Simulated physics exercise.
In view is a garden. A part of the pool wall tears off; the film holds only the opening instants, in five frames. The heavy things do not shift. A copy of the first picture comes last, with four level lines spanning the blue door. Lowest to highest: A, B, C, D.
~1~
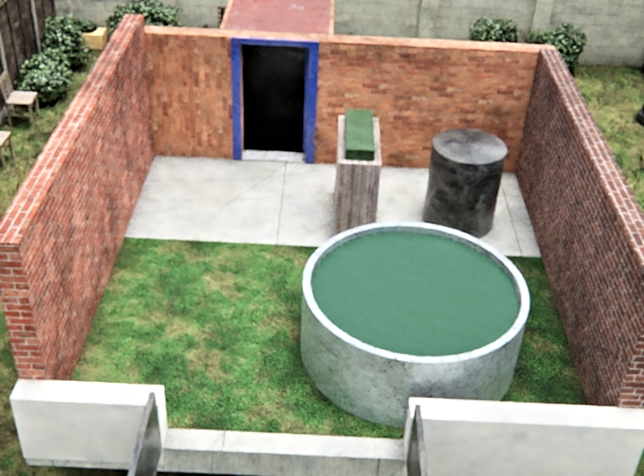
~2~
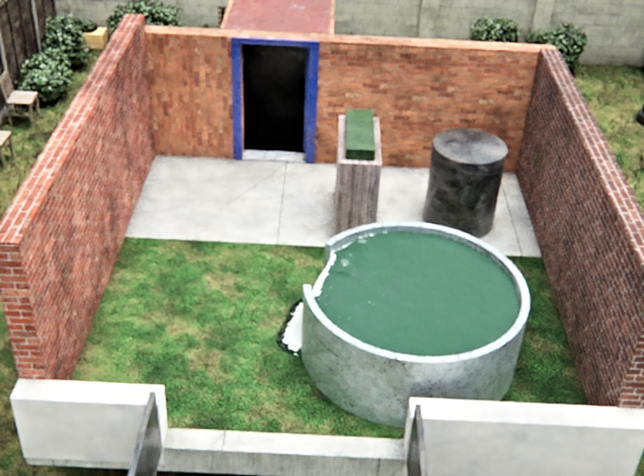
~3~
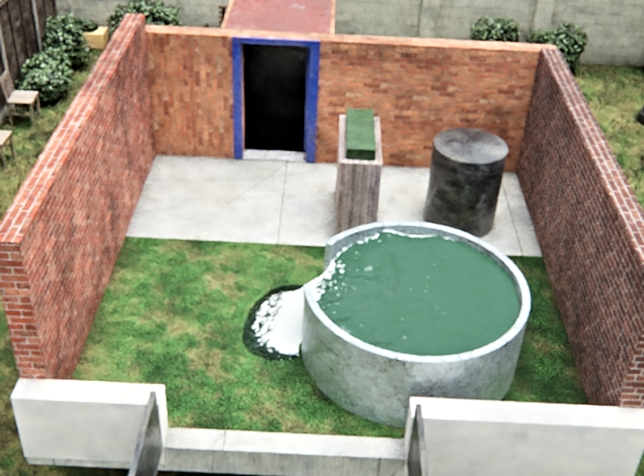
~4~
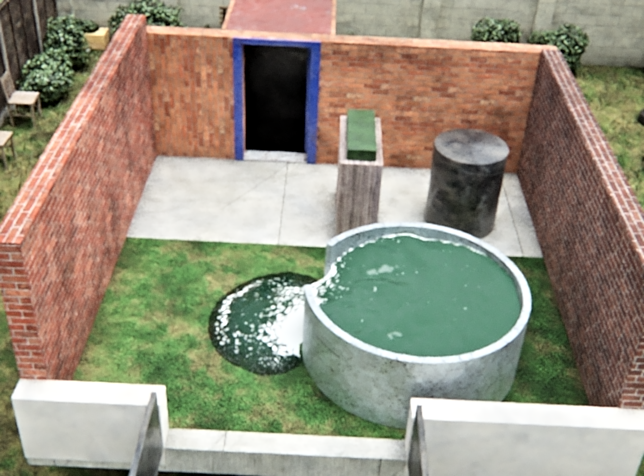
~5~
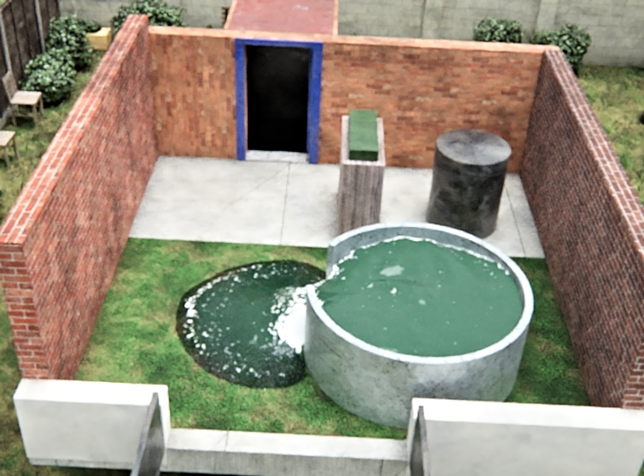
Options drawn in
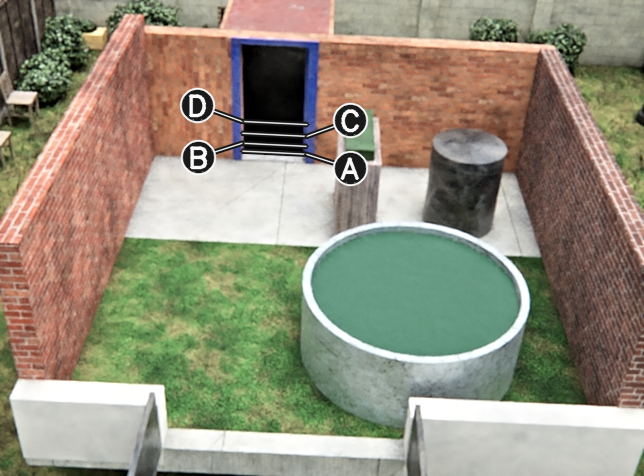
In a brick-walled garden with a blue doorway, a round pool of green water lies still, then its left side opens and foaming water pours onto the grass, spreading leftward in a widening dark puddle.
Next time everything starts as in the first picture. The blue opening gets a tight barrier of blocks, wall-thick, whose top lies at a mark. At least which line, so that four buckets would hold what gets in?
A is the one.
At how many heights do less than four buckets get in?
All of the four.
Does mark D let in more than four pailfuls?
No, that is safe.
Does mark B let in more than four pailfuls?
No.
On the marked copy, A at (274, 152); B at (274, 144); C at (274, 134); D at (274, 123); from the bottom up A, B, C, D.
Choosing A, a splash gets over, under a bucket.
Choosing B, nothing gets over.
Choosing C, nothing gets over.
Choosing D, nothing gets over.
